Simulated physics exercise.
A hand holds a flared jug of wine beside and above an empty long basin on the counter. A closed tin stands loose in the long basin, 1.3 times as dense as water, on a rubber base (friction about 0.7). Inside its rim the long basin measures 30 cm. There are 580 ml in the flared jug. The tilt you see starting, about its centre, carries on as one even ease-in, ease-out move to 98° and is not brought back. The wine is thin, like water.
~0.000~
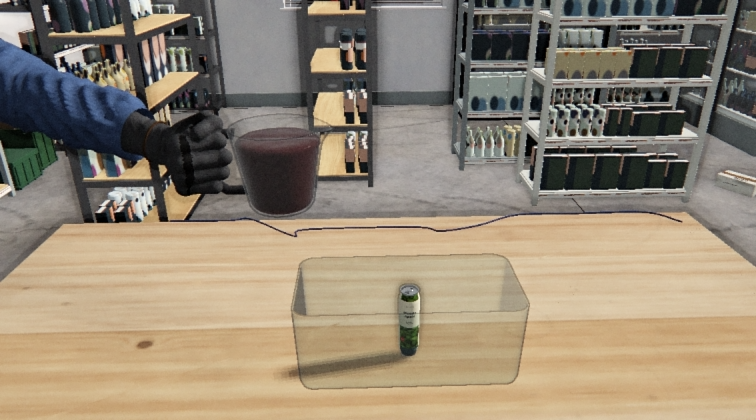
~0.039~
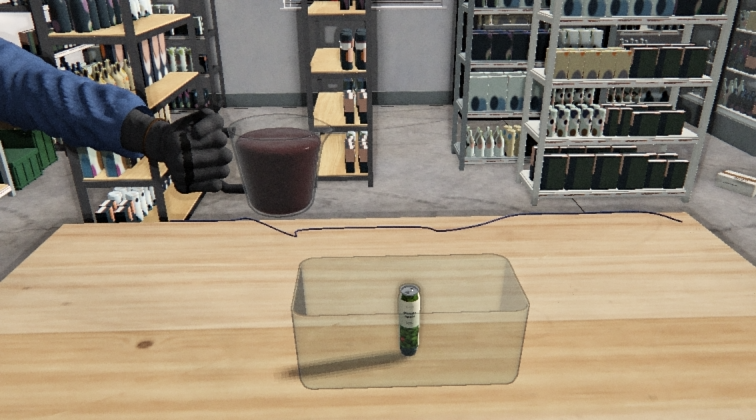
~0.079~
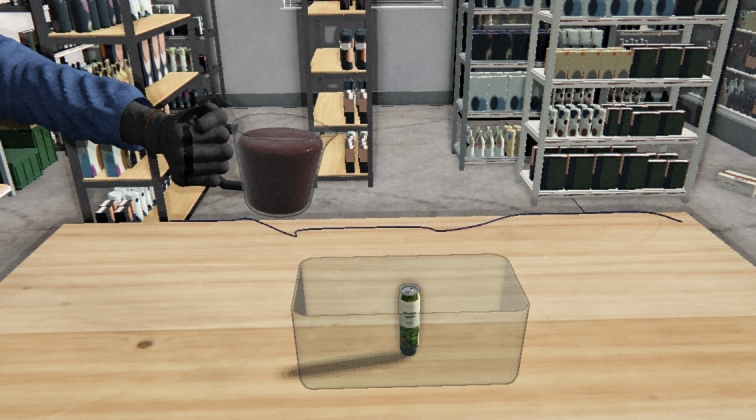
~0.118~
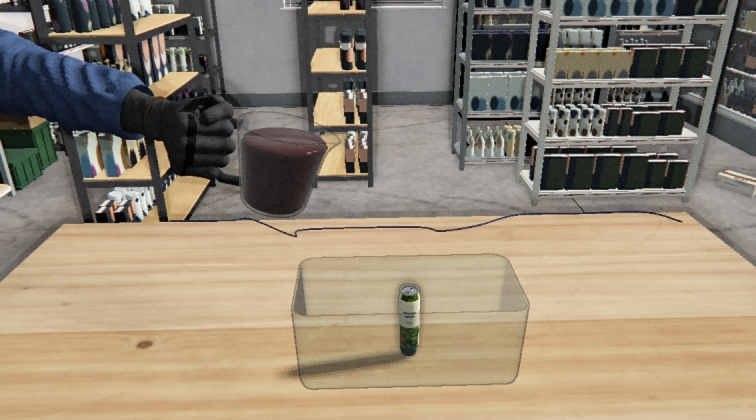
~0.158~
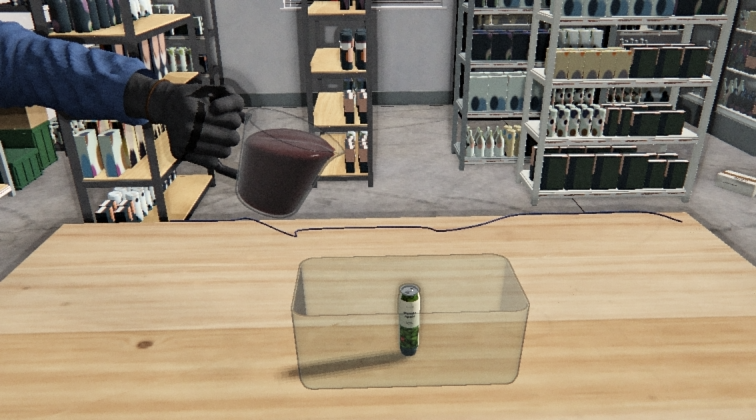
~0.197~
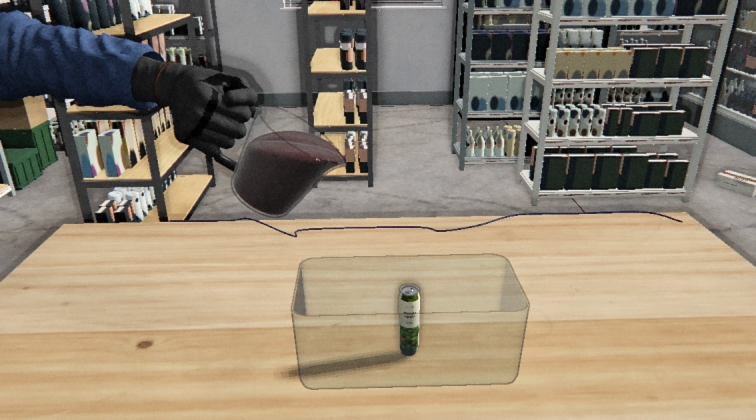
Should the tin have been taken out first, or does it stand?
It falls.
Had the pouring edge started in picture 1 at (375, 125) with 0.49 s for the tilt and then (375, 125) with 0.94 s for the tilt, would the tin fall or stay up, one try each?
First it stays up; then it keeps standing.
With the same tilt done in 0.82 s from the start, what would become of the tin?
Then it falls.
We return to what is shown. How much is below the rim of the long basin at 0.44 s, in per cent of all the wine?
Some 16 per cent.
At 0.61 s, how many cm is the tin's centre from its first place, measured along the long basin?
Some 3 cm.
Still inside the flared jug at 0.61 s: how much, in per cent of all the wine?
Some 10 per cent.
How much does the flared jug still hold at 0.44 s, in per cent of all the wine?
Some 44 per cent.
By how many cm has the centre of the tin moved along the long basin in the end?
About 9.0 cm.
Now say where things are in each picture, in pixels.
It leans 0°; its right rim is at (333, 127); the wine meets the walls at (235, 138) and (321, 136); the long basin's rim runs from (296, 286) to (517, 281); the tin's top is at (410, 293), in the first picture.
It leans 2°; its right rim is at (334, 129); the wine meets the walls at (236, 138) and (322, 138), in the second picture.
It leans 6°; its right rim is at (337, 133); the wine meets the walls at (239, 136) and (324, 140), in the third picture.
It leans 13°; its right rim is at (341, 141); the wine meets the walls at (243, 135) and (328, 143), in the fourth picture.
It leans 23°; its right rim is at (345, 151); the wine meets the walls at (246, 138) and (336, 146), in the fifth picture.
It leans 34°; its right rim is at (347, 164); the wine meets the walls at (243, 151) and (338, 153); 1 per cent is over the edge, in the sixth picture.
After 0.44 s the tilt is 95° and 43 per cent is still to pour; the tin stands where it began.
After 0.61 s the tilt is 98° and 10 per cent is still to pour; the tin leans 8°.
After 0.79 s the tilt is 98° and 1 per cent is still to pour; the tin leans 58°.
After 0.99 s the tilt is 98° and 0 per cent is still to pour; the tin lies on its side.
In the end the tin lies on its side.
